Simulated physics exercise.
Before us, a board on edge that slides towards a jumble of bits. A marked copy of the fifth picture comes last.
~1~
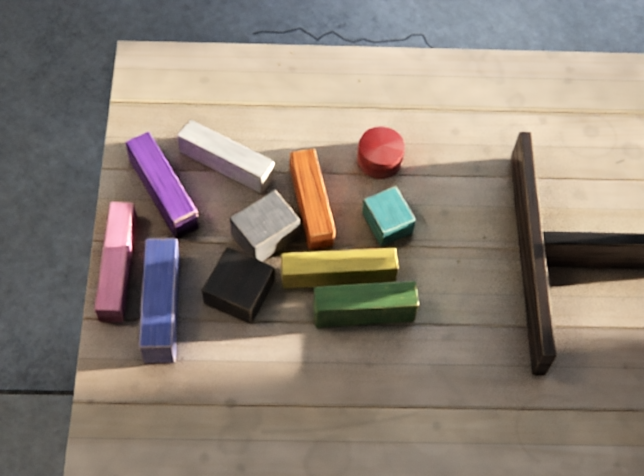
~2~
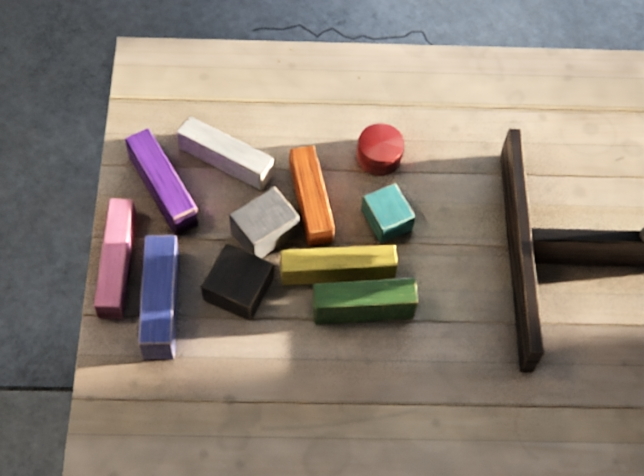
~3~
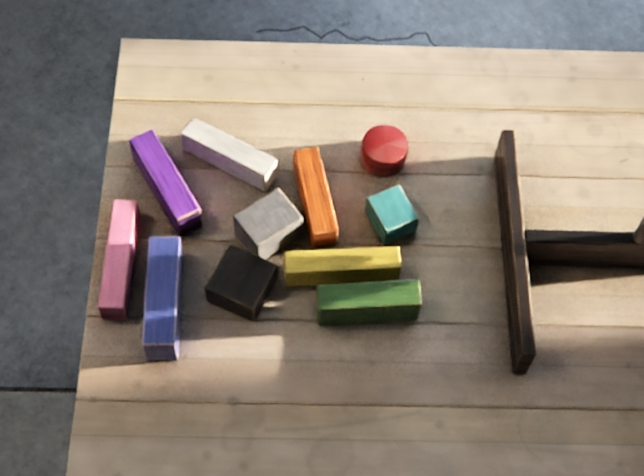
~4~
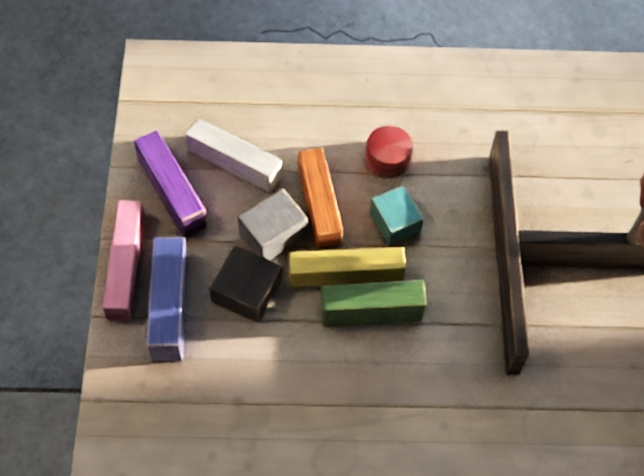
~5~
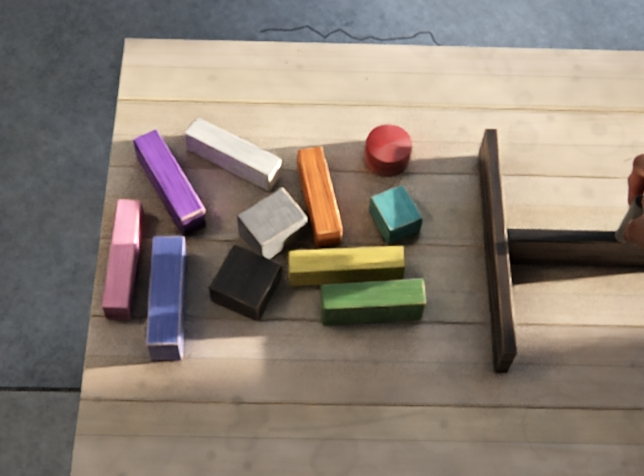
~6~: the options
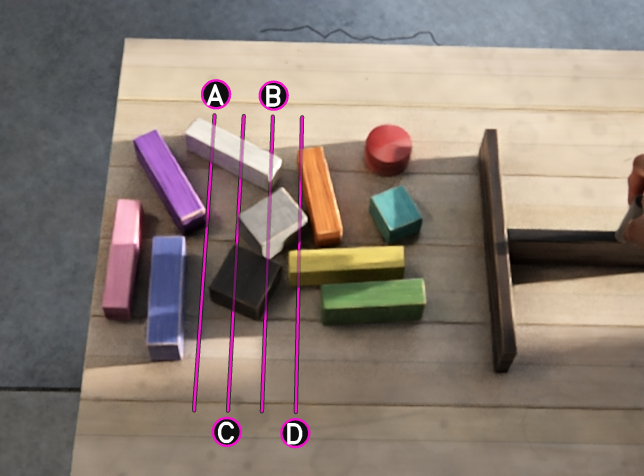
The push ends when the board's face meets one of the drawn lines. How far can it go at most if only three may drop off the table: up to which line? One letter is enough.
No fourth one falls up to C.
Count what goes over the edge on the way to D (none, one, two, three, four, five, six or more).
In all, one.
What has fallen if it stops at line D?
The pink stick goes over.
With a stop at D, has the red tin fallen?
No.
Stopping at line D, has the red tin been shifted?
Yes.
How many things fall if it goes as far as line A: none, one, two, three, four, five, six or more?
Four.
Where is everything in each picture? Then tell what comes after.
In the first frame, board (537, 237); orange stick (312, 198); turquoise block (389, 216).
In the second frame, board (526, 234); grey block (264, 224).
In the third frame, board (518, 235); pink stick (120, 259).
In the fourth frame, board (512, 236); white bar (234, 156).
In the fifth frame, board (500, 234); purple stick (170, 182); red tin (389, 151); black block (246, 283).
On the copy, A at (205, 252); B at (268, 253); C at (236, 252); D at (299, 254).
On C. First, board (406, 232); red tin (370, 150); green bar (347, 299).
Then, board (311, 230); pink stick (75, 278); blue bar (125, 306).
Finally, board (241, 229); blue bar over the edge; pink stick over the edge; two fallen.
By contrast, A drops four; B is within the limit but short; D is within the limit but short.
